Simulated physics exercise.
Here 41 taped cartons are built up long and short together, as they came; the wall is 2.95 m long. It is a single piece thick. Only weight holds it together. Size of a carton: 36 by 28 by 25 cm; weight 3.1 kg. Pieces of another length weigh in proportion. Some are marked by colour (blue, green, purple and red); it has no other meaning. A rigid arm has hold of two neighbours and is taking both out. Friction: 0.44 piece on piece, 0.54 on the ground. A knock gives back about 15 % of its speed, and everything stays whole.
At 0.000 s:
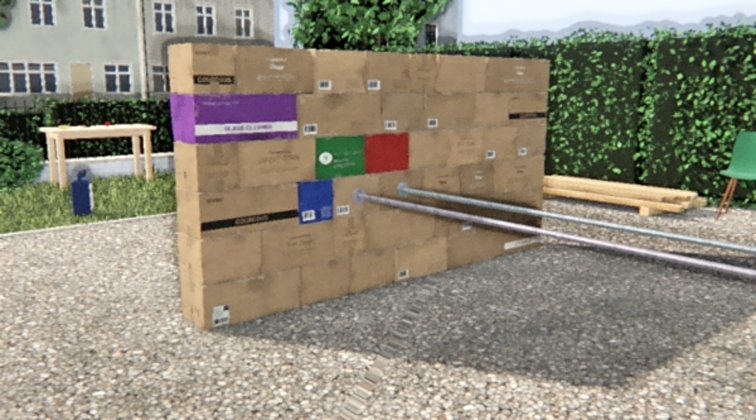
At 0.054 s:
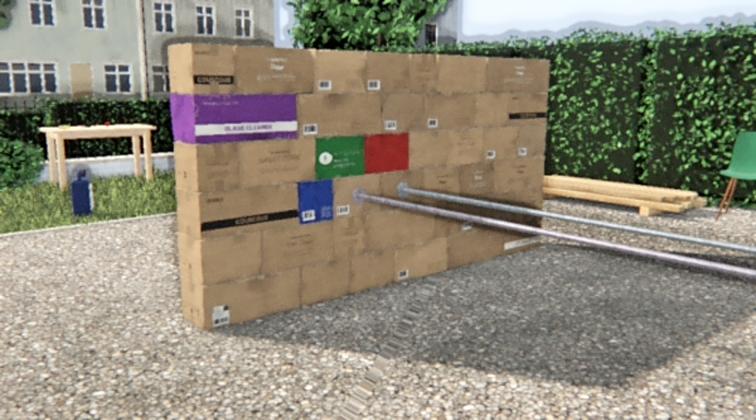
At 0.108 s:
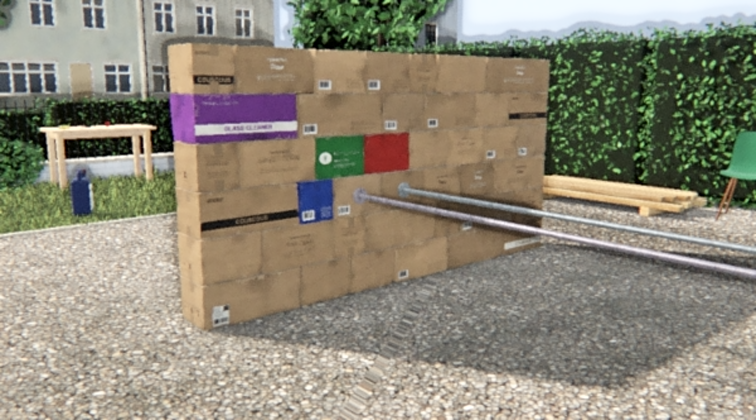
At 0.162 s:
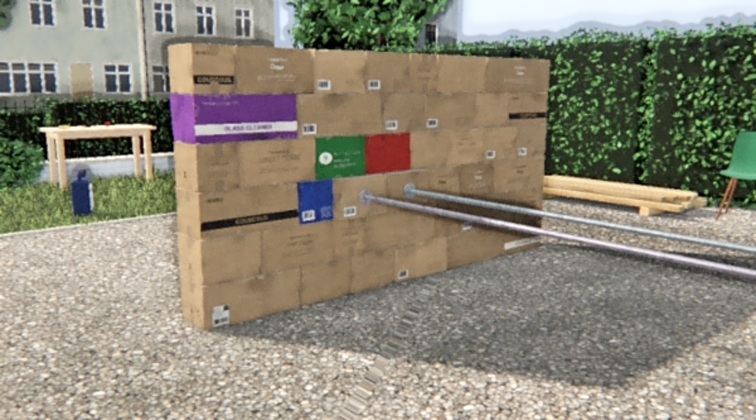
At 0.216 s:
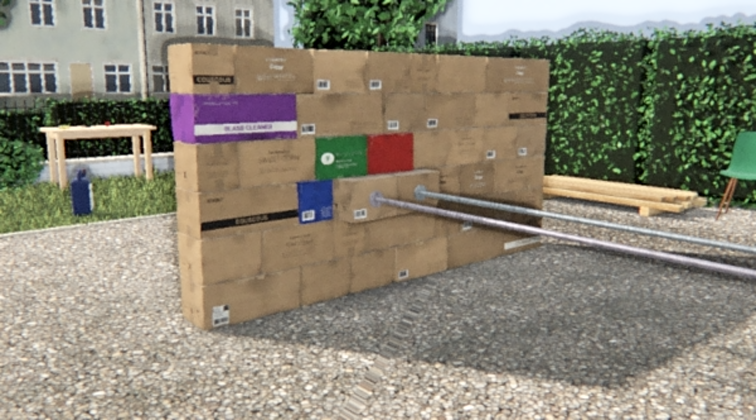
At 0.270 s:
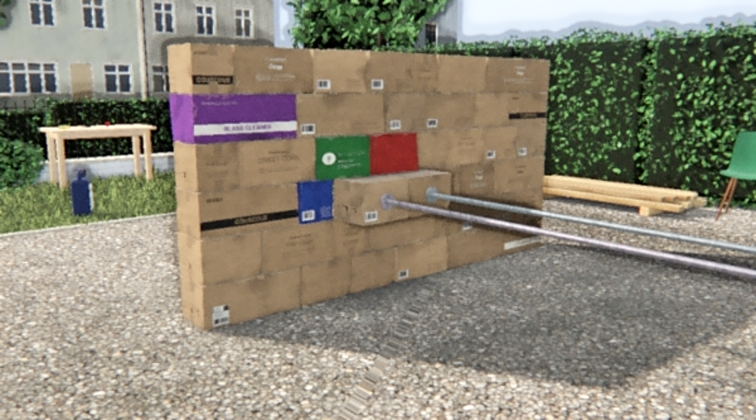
Two metal rods draw a brown carton out of the middle of a taped cardboard wall, slowly at first and then clearly toward the right, while the red and green cartons just above shift slightly after it. A purple carton sits at upper left and a blue one beside the gap. The fixed view looks slightly down across a sunlit gravel yard with a hedge, wooden table and pale building behind.
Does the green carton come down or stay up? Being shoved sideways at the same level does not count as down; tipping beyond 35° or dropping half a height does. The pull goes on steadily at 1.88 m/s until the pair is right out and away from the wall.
It holds its level.
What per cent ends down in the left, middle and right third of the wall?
Left 0, middle 10, right 0 per cent.
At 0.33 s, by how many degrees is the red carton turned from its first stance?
Some 15°.
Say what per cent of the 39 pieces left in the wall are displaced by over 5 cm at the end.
It is 5 per cent.
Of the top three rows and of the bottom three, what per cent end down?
From the top 0, from the bottom 0 per cent.
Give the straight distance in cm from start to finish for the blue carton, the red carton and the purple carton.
About: Blue 0, red 90, purple 0.
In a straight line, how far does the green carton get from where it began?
Some 10 cm.
By 0.33 s, none of the 39 other cartons down, 7 disturbed; green carton moved 8 cm; red carton tilted 14°.
By 0.38 s, none of the 39 other cartons down, 7 disturbed; green carton moved 9 cm; red carton tilted 28°.
By 0.50 s, 1 of the 39 other cartons down; green carton moved 8 cm; red carton tilted 66°, 22 cm lower.
By 0.94 s, 1 of the 39 other cartons down; green carton moved 8 cm; red carton tilted 64°, 69 cm lower.
When it is over (1.9 s), 1 of the 39 other cartons down; green carton moved 8 cm; red carton on its side; blue carton unmoved. In pixels of the last frame, middles, green carton near (336, 157), red carton near (437, 280).
